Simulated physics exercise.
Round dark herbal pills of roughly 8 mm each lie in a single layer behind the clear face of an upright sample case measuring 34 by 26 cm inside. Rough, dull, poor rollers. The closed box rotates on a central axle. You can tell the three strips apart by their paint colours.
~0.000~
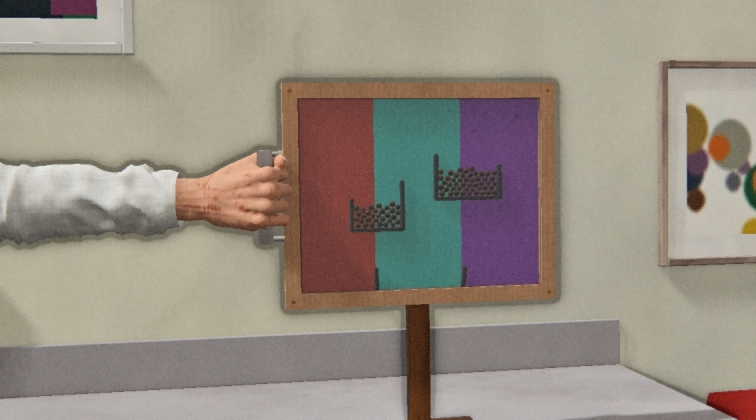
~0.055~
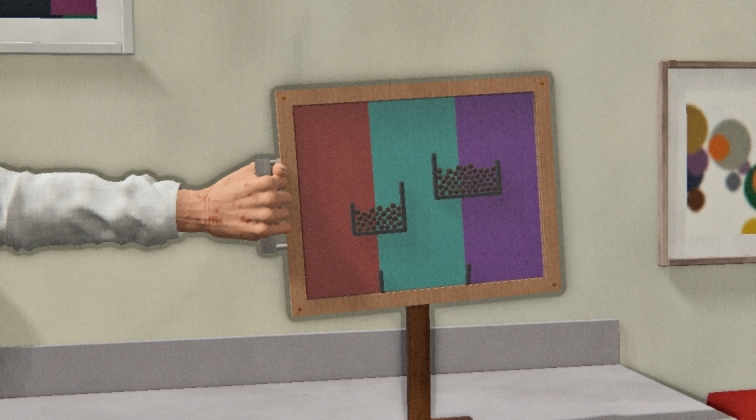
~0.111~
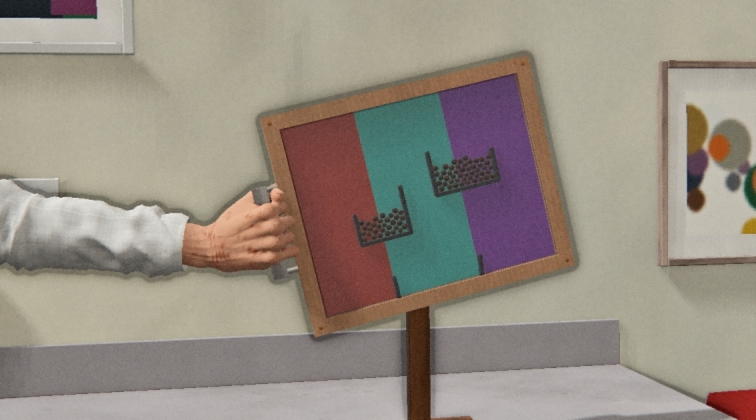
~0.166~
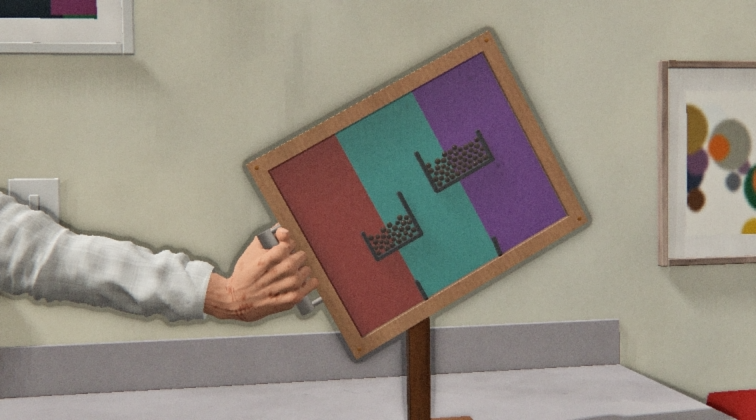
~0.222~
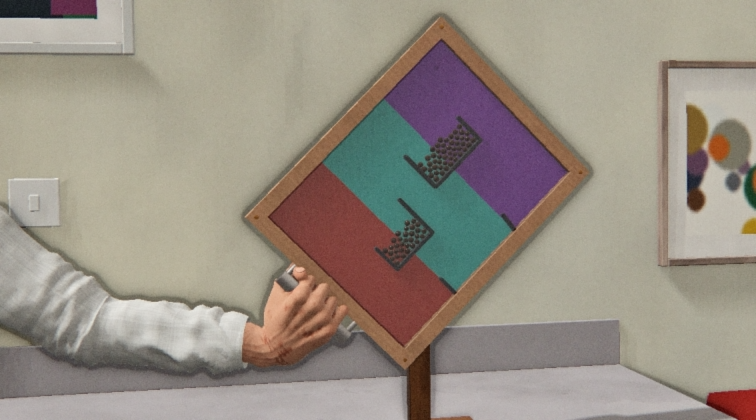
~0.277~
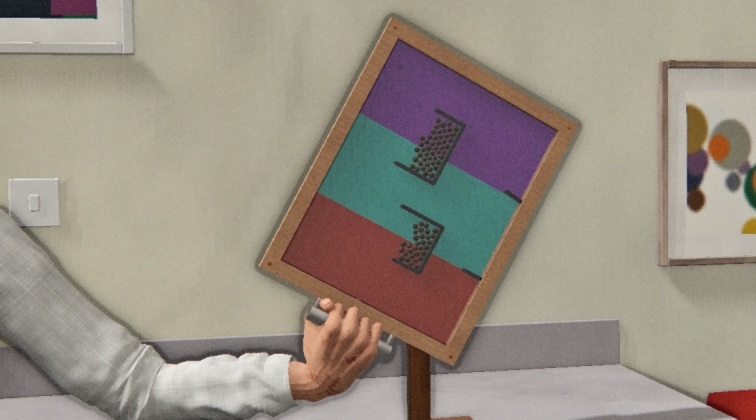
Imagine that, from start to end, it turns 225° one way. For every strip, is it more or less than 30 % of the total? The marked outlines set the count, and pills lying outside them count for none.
Red strip: Less; purple strip: More; turquoise strip: Less.
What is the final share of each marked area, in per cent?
The red strip ends with 15 percent, the purple strip with 65 percent and the turquoise strip with 25 percent.
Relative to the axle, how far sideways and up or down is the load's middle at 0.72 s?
I'd put it near 3 centimetres to the right and 11 centimetres below.
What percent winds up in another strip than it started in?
Moved share: About 60 per cent.
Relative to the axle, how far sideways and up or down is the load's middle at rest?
Some 4 cm right and 13 cm below.
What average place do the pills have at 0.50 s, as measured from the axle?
About 2 cm left and 3 cm below.
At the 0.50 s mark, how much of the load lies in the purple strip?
15 percent.
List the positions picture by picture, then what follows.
The first frame shows level; about 80 pills; pills' middle (433, 196); highest (472, 169); red (337, 196), purple (500, 192), turquoise (418, 194).
The second frame shows turned 3° anticlockwise; pills' middle (433, 195); highest (470, 166).
The third frame shows turned 13° anticlockwise; pills' middle (433, 193); highest (488, 156); wall ends (480, 256), (394, 278), (355, 216) to (400, 187), (427, 153) to (491, 149).
The fourth frame shows turned 28° anticlockwise; pills' middle (432, 190); highest (477, 140).
The fifth frame shows turned 45° anticlockwise; pills' middle (431, 187); highest (460, 127).
The sixth frame shows turned 61° anticlockwise; pills' middle (428, 186); highest (438, 121); red (382, 269), purple (459, 122), turquoise (420, 197).
After 0.50 s, it stands 126° anticlockwise; the pills' middle is 2 cm left of and 3 cm below the centre; red 35 %, purple 15 %, turquoise 50 %.
After 0.72 s, it has come round 191° anticlockwise; the pills' middle is 3 cm right of and 11 cm below the centre; red 30 %, purple 30 %, turquoise 40 %.
After 0.91 s, it has come round 225° anticlockwise; the pills' middle is 8 cm right of and 9 cm below the centre; red 30 %, purple 35 %, turquoise 35 %.
All still by 2.2 s, it has come round 225° anticlockwise; red 15 %, purple 65 %, turquoise 25 %.
